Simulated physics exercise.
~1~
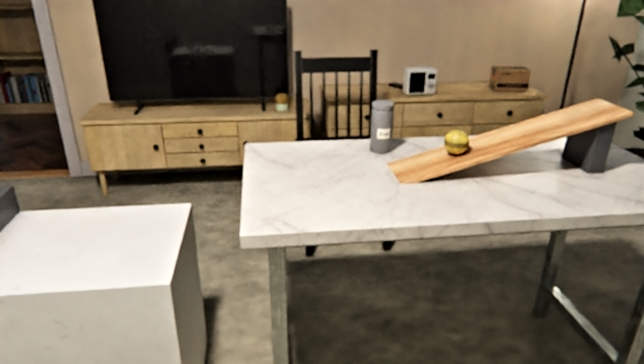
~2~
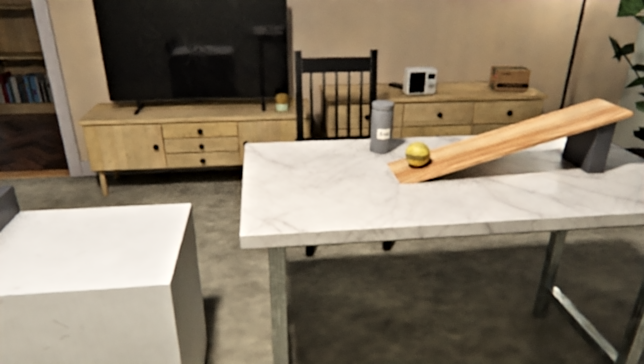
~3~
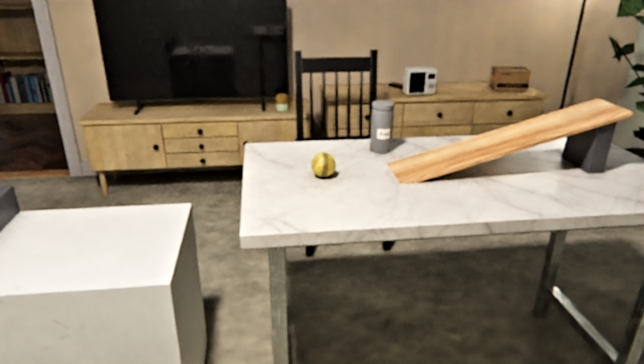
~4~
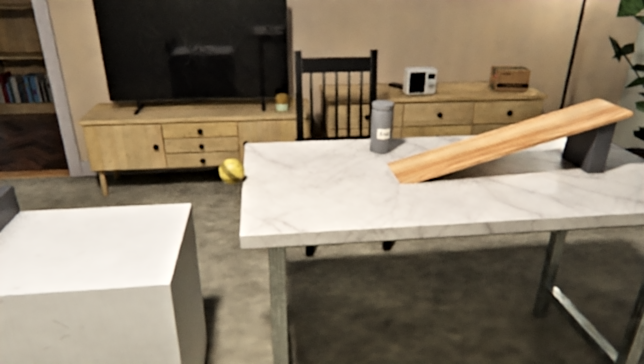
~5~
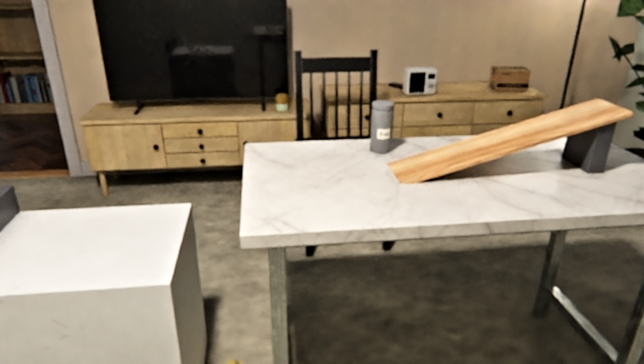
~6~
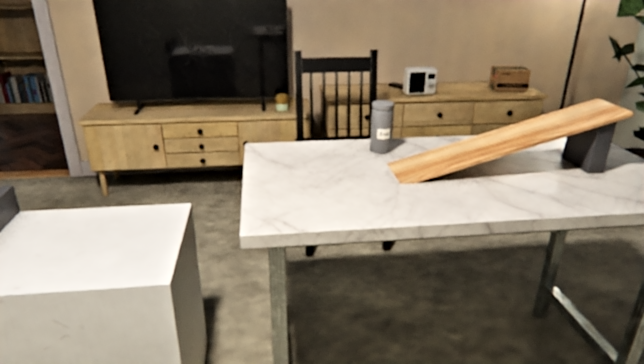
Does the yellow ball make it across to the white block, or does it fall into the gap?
It falls into the gap. After rolling off the left edge of the table, the ball drops down short of the white block and goes out of sight.
